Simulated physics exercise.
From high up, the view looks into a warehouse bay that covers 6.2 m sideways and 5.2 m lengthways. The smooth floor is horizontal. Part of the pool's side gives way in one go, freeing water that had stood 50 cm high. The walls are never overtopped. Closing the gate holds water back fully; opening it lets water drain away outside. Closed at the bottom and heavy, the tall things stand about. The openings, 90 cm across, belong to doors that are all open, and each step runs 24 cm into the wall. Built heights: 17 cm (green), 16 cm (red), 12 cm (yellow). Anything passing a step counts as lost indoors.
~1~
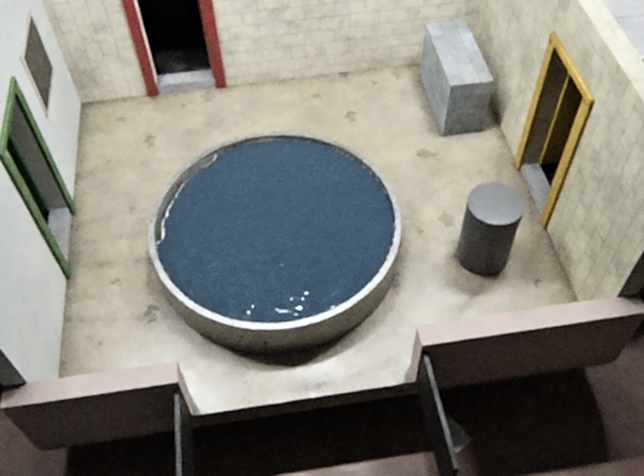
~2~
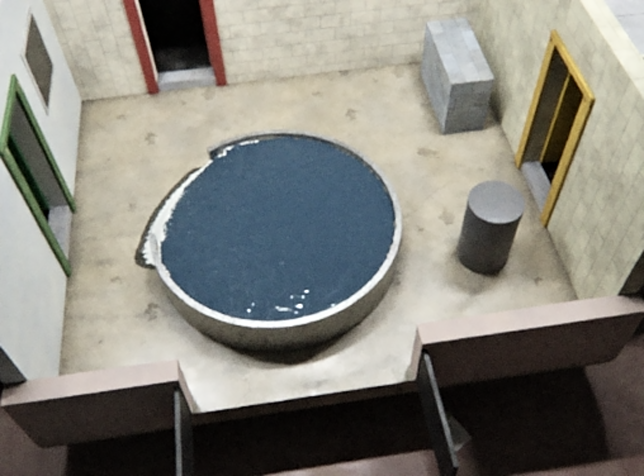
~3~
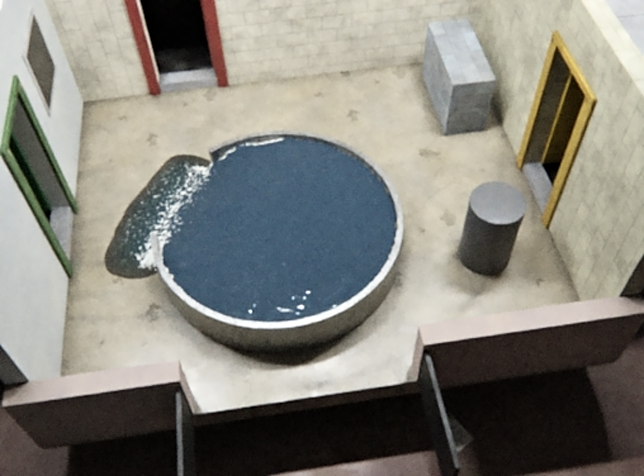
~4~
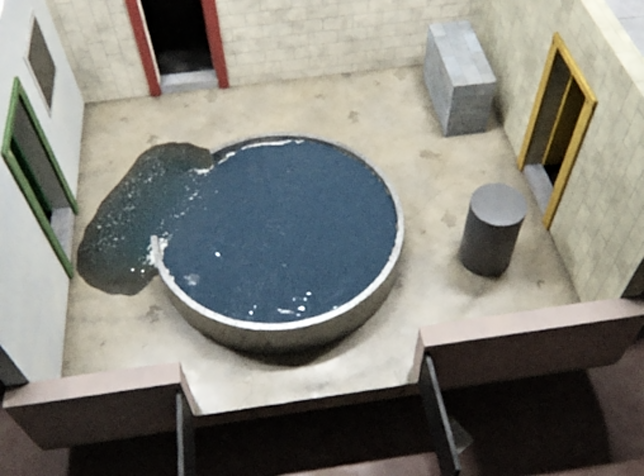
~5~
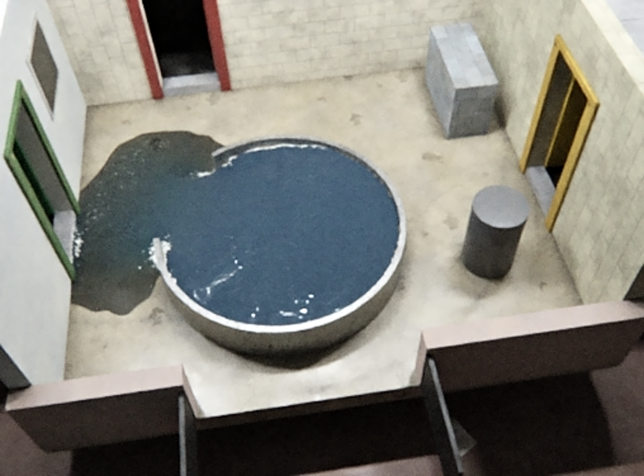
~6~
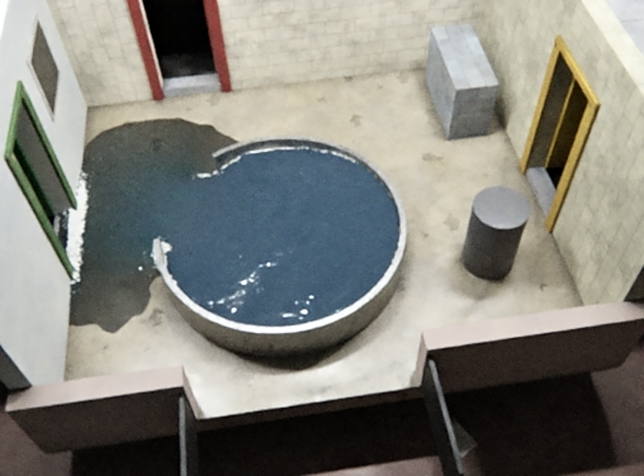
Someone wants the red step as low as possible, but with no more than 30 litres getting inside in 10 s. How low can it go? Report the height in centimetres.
No lower than roughly 14.5 cm.
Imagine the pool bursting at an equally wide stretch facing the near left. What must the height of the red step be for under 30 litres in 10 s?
Then roughly 14.5 cm.
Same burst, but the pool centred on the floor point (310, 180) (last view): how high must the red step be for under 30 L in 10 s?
That setup calls for roughly 26 cm.
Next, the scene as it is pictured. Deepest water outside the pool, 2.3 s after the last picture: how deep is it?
Up to some 40 centimetres, I'd say.
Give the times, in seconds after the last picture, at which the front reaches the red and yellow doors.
Red 0.5 s, yellow 3.8 s.
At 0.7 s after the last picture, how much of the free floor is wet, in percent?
Approximately 25 % of it.
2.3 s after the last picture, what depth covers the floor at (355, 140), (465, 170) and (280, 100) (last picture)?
Roughly 1, 0 and 7 centimetres.
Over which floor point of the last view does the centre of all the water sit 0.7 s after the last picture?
The water's centre is at about (247, 239).
Then, 0.7 s after the last picture water covers 25 % of the floor, deepest (36 cm) near (79, 220); 3 cm at the red door, 0 litres in over its 16 cm step.
Then, 2.3 s after the last picture water covers 50 % of the floor, deepest (40 cm) near (87, 121); 20 cm at the red door, 1 litre in over its 16 cm step.
Then, 9.3 s after the last picture water covers 95 % of the floor, deepest (16 cm) near (459, 360); 10 cm at the red door, 18 litres in over its 16 cm step.
At the red door as built, the water peaked near 20 cm, 2.9 s after the last picture.
With a step of 12.5 cm, 55 litres would have come in within the 10 s; with 16.5 cm, 15 litres. So under 30 litres takes about 14.5 cm.
